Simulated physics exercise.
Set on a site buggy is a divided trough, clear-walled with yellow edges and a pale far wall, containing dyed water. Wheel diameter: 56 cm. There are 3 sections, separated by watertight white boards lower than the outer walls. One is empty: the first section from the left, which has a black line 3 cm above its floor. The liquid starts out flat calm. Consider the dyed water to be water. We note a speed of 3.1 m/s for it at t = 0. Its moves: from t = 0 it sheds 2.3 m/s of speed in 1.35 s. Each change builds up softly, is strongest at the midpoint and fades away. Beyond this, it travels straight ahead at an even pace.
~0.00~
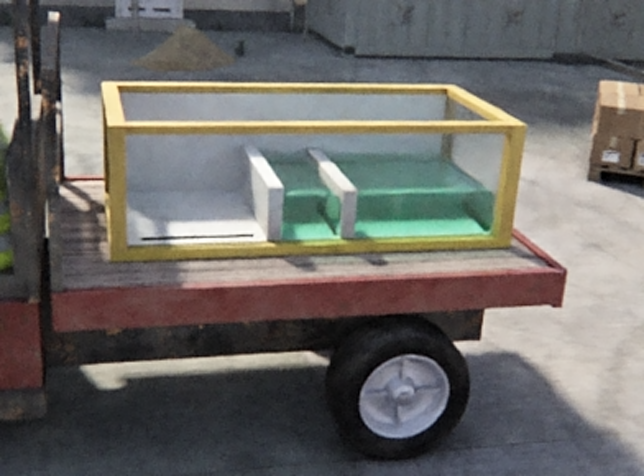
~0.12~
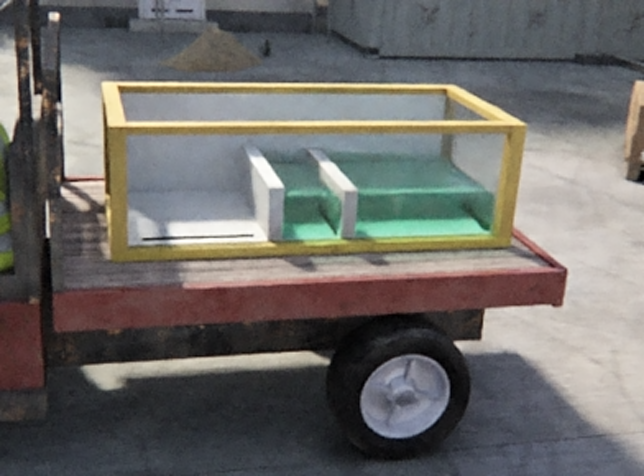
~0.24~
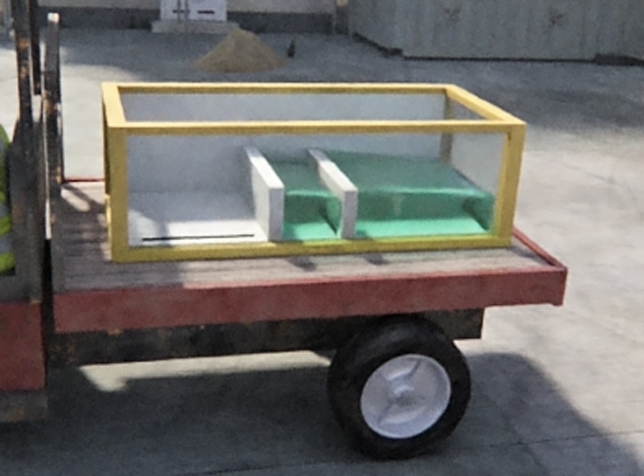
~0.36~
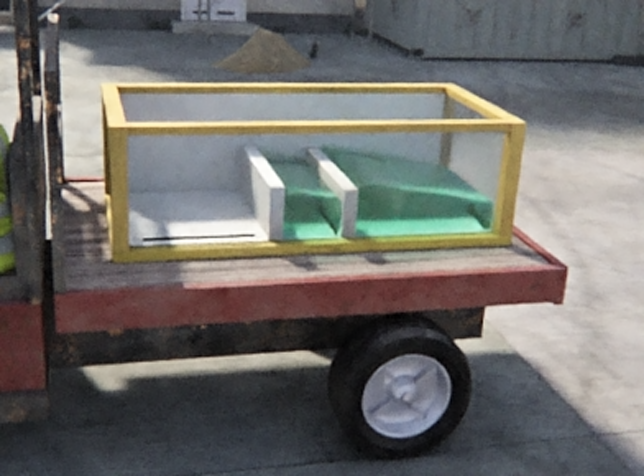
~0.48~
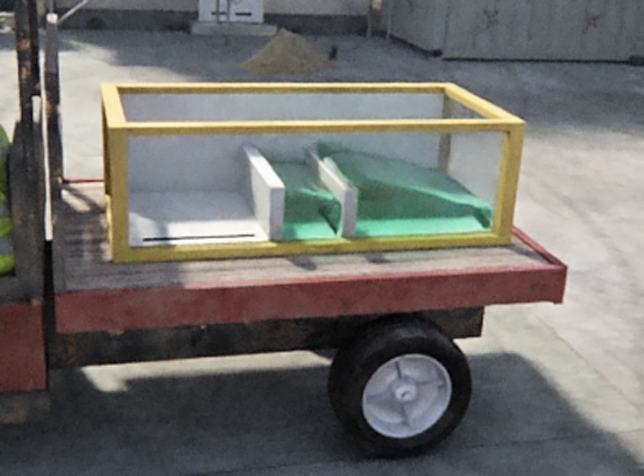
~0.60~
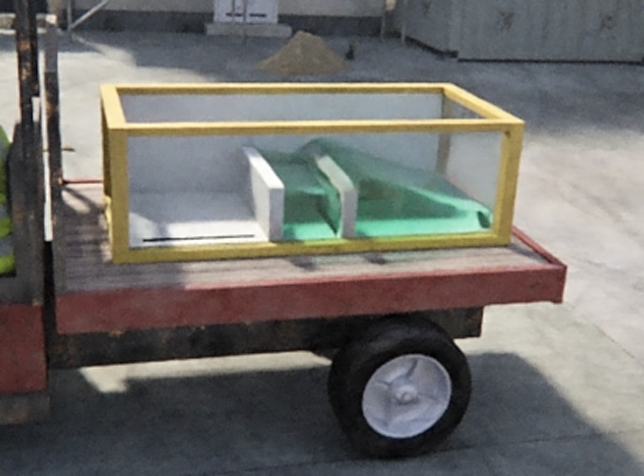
In a sunlit paved yard, seen from the side by a camera that keeps level with the vehicle, a red-edged flatbed fills the view. On its boards sits a clear, yellow-framed trough with two pale dividers, its left section empty and the other two holding green water. The sand pile behind slides rightward as the wheel turns, and the water in the right section tilts, climbing against its left divider and sinking at right.
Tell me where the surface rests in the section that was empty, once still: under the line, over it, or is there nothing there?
Under the line.
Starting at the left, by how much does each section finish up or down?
From the left: 1 up, 2 up, 2 down.
Then, 1.00 s in, the mean depths from the left are 0, 22, 15 cm.
Then, 1.40 s in, the mean depths from the left are 1, 22, 15 cm.
Then, 1.90 s in, the mean depths from the left are 1, 21, 15 cm.
Then, 4.34 s in, the mean depths from the left are 1, 20, 16 cm.
